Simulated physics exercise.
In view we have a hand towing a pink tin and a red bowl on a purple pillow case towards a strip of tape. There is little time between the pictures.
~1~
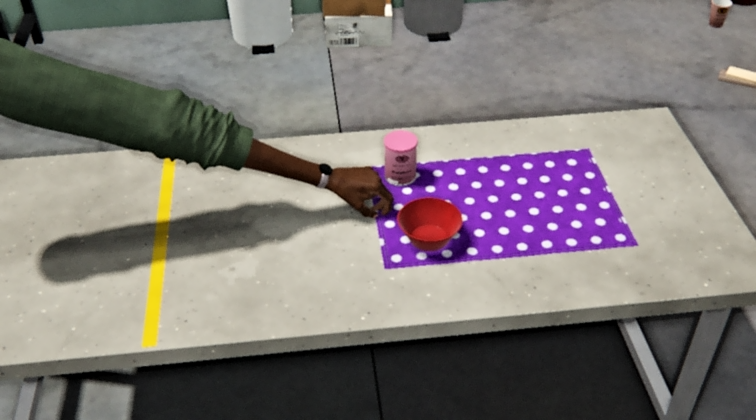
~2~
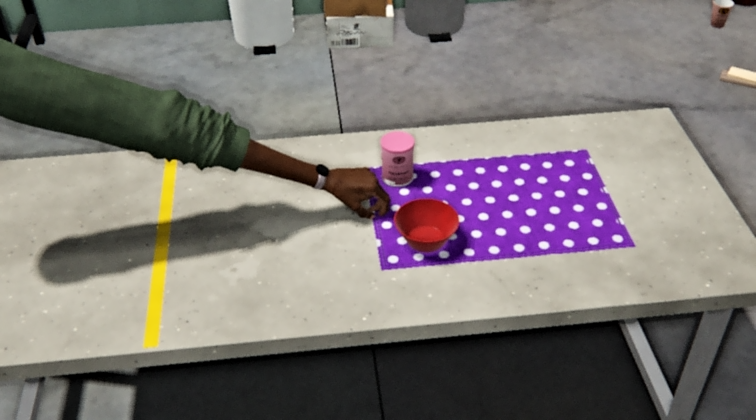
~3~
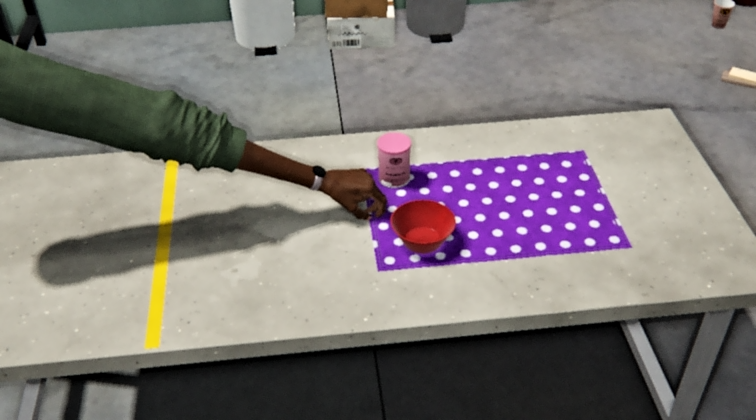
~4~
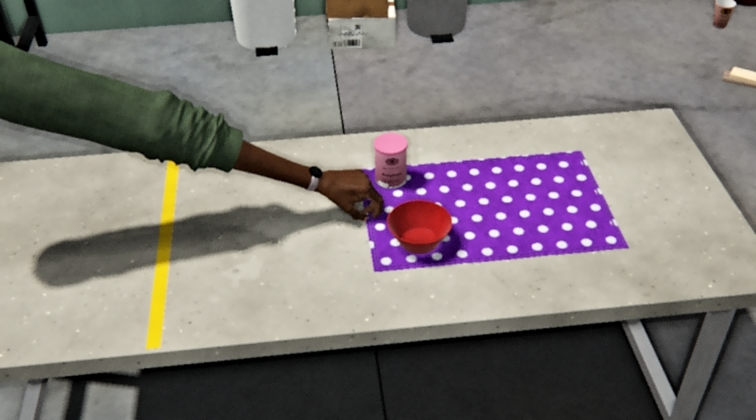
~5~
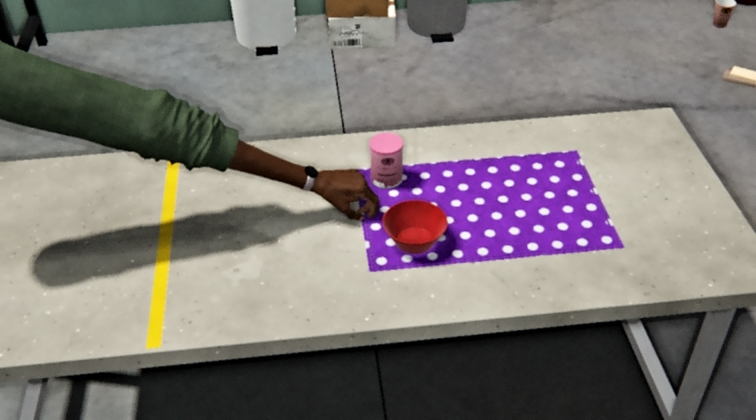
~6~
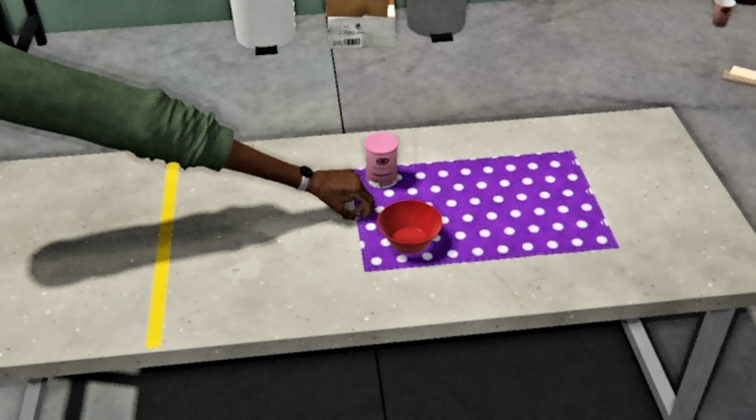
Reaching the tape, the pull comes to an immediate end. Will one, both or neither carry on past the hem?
Result: The pink tin stays, the red bowl stays.
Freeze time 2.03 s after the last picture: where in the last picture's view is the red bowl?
Around (218, 249).
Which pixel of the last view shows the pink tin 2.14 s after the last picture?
Around (191, 177).
Then, 2.03 s later than the last view, hem at the tape; pink tin on the cloth near (197, 176); red bowl on the cloth near (218, 249).
Then, 2.14 s later than the last view, hem at the tape; pink tin on the cloth near (191, 177); red bowl on the cloth near (212, 249).
Finally, hem at the tape; pink tin on the cloth near (191, 177); red bowl on the cloth near (212, 249). The pink tin stays on the cloth and the red bowl remains aboard.
